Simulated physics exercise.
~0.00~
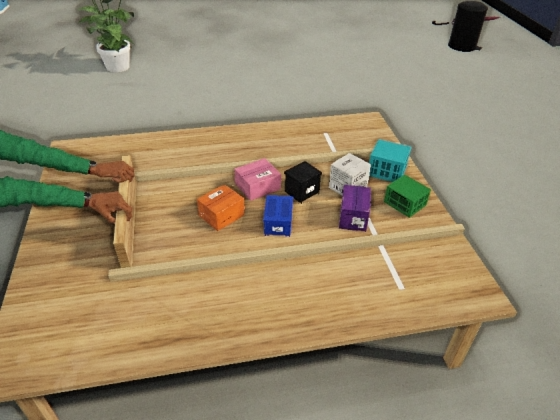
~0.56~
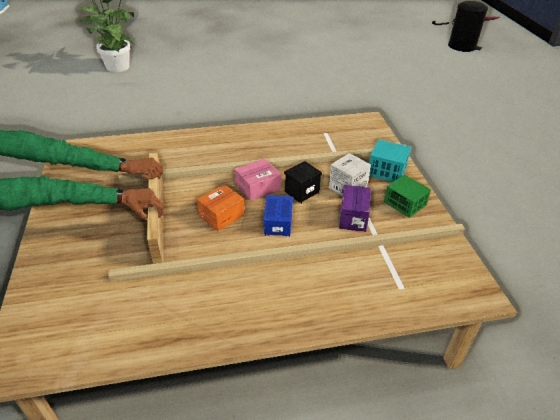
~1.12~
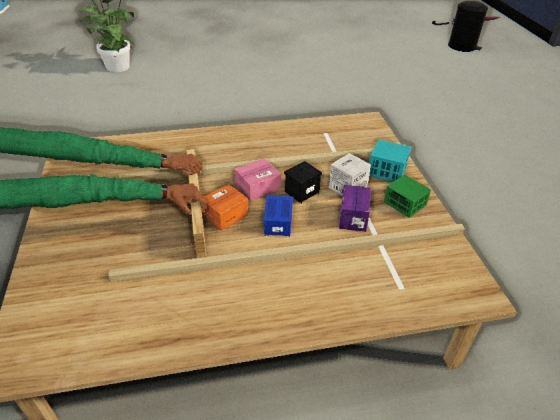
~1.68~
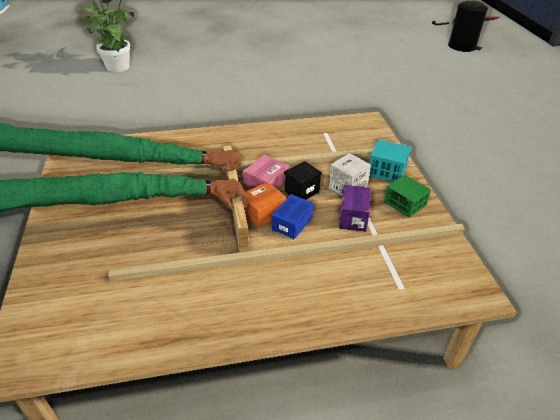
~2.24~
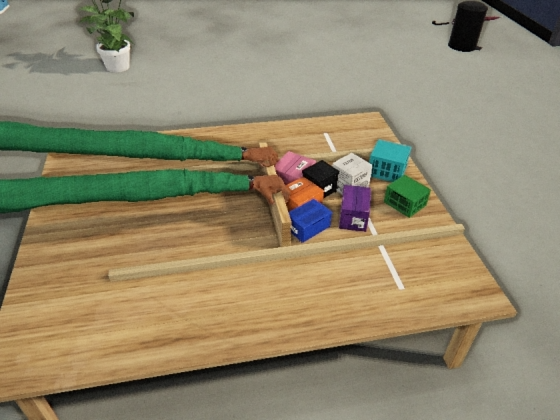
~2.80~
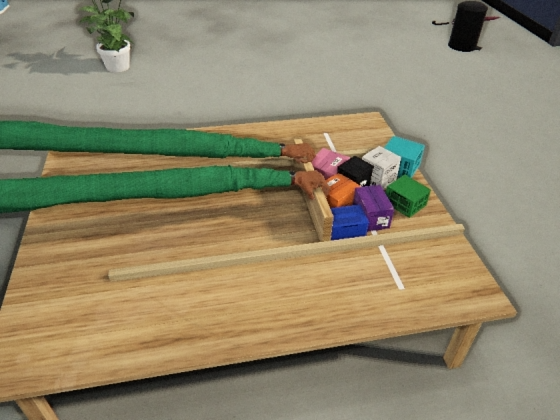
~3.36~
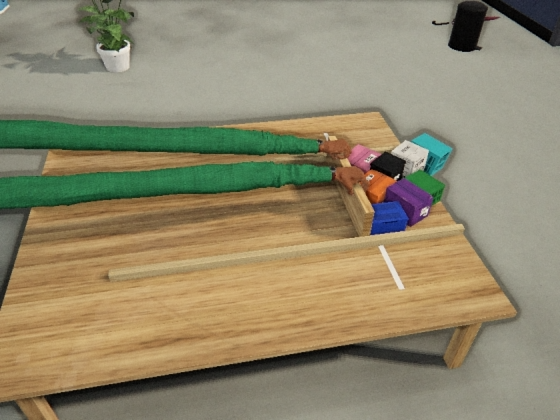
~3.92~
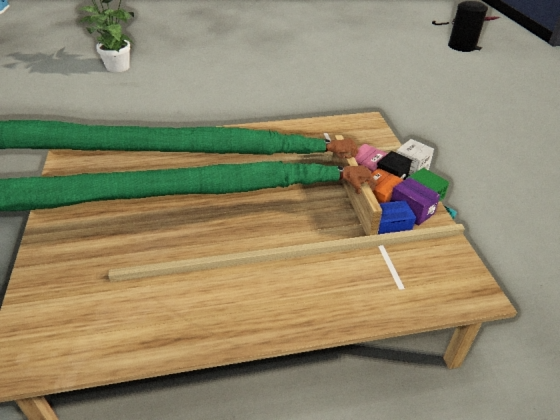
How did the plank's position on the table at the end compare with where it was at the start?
It started toward the left side of the table, with a gap between it and the boxes, and ended up near the right end, pressed up against the bunched boxes.
Two green-sleeved arms pushed an upright plank to the right along a low wooden table, gathering colourful boxes between two strips of wood and crowding them together at the right end, where the turquoise crate went over the edge.
